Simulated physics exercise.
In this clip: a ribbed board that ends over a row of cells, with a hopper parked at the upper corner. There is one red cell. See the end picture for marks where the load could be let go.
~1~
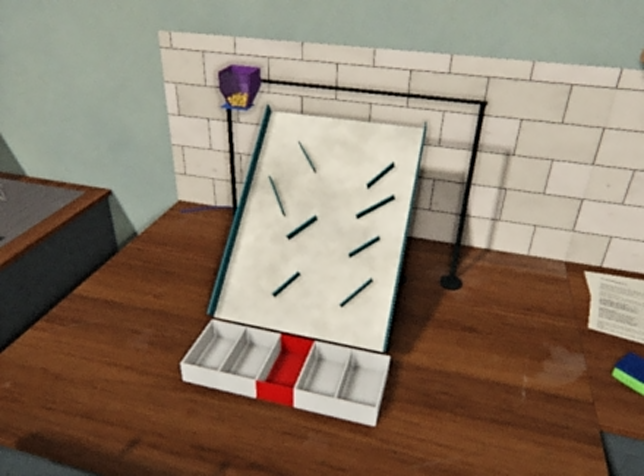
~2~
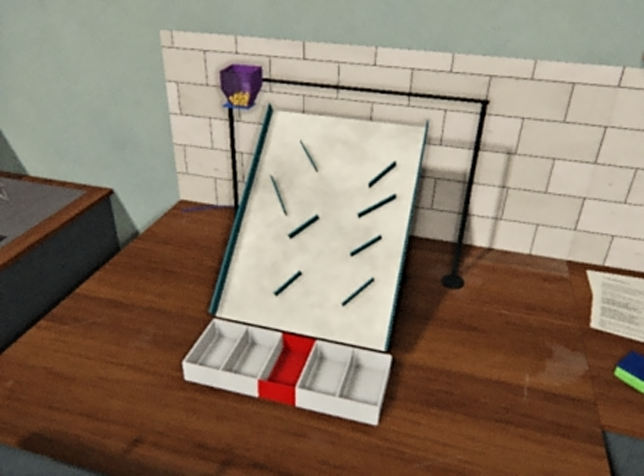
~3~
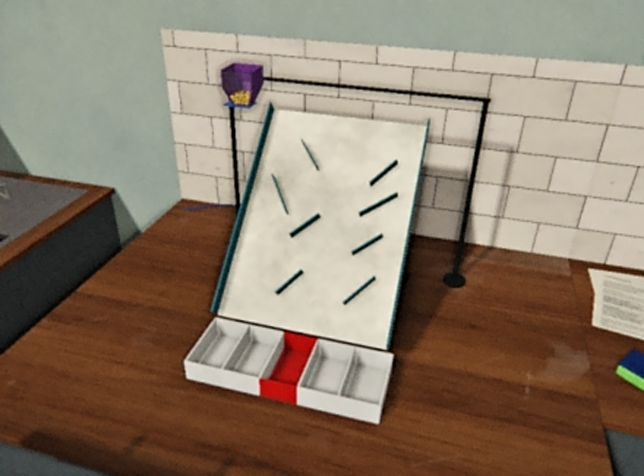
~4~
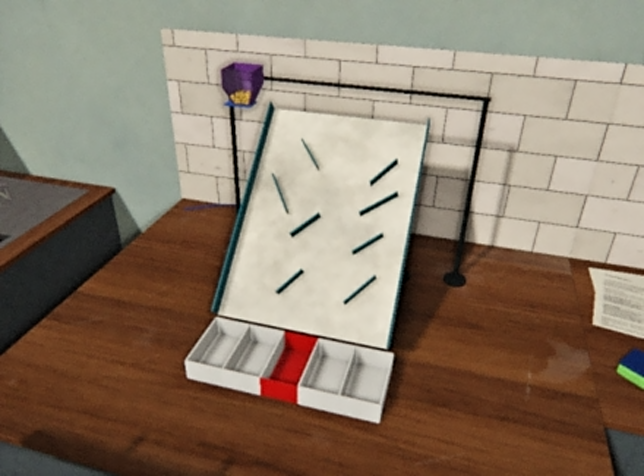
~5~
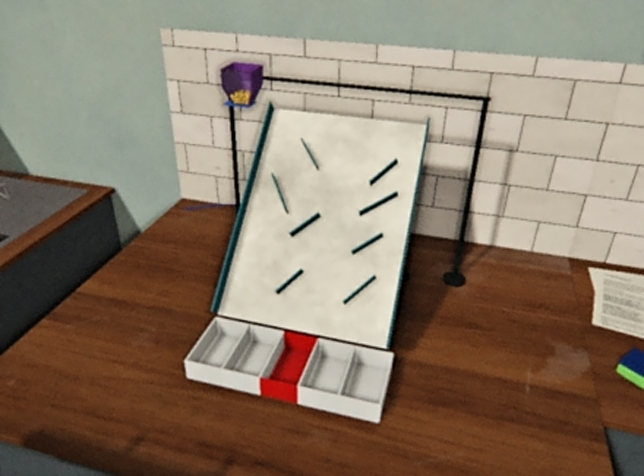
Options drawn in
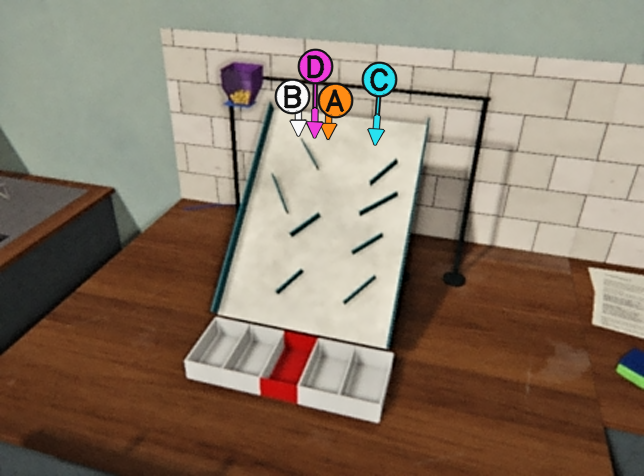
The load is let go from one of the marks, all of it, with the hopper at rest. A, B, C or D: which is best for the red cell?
I would pick mark C.
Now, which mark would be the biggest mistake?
The answer is B.
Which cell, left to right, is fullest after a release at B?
The first from the left.
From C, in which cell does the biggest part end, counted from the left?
The third.
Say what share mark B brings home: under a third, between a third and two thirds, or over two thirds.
It is under a third.
On the marked copy, mark A meets the board at (328, 133); mark B meets the board at (298, 130); mark C meets the board at (375, 139); mark D meets the board at (314, 131).
If A is chosen, about a third in the red cell, about half in other cells, a small part outside the box.
If B is chosen, a stray few in the red cell, most in other cells, a small part outside the box.
If C is chosen, about half in the red cell, about a quarter in other cells, about a quarter outside the box.
If D is chosen, about a quarter in the red cell, most in other cells, a stray few outside the box.
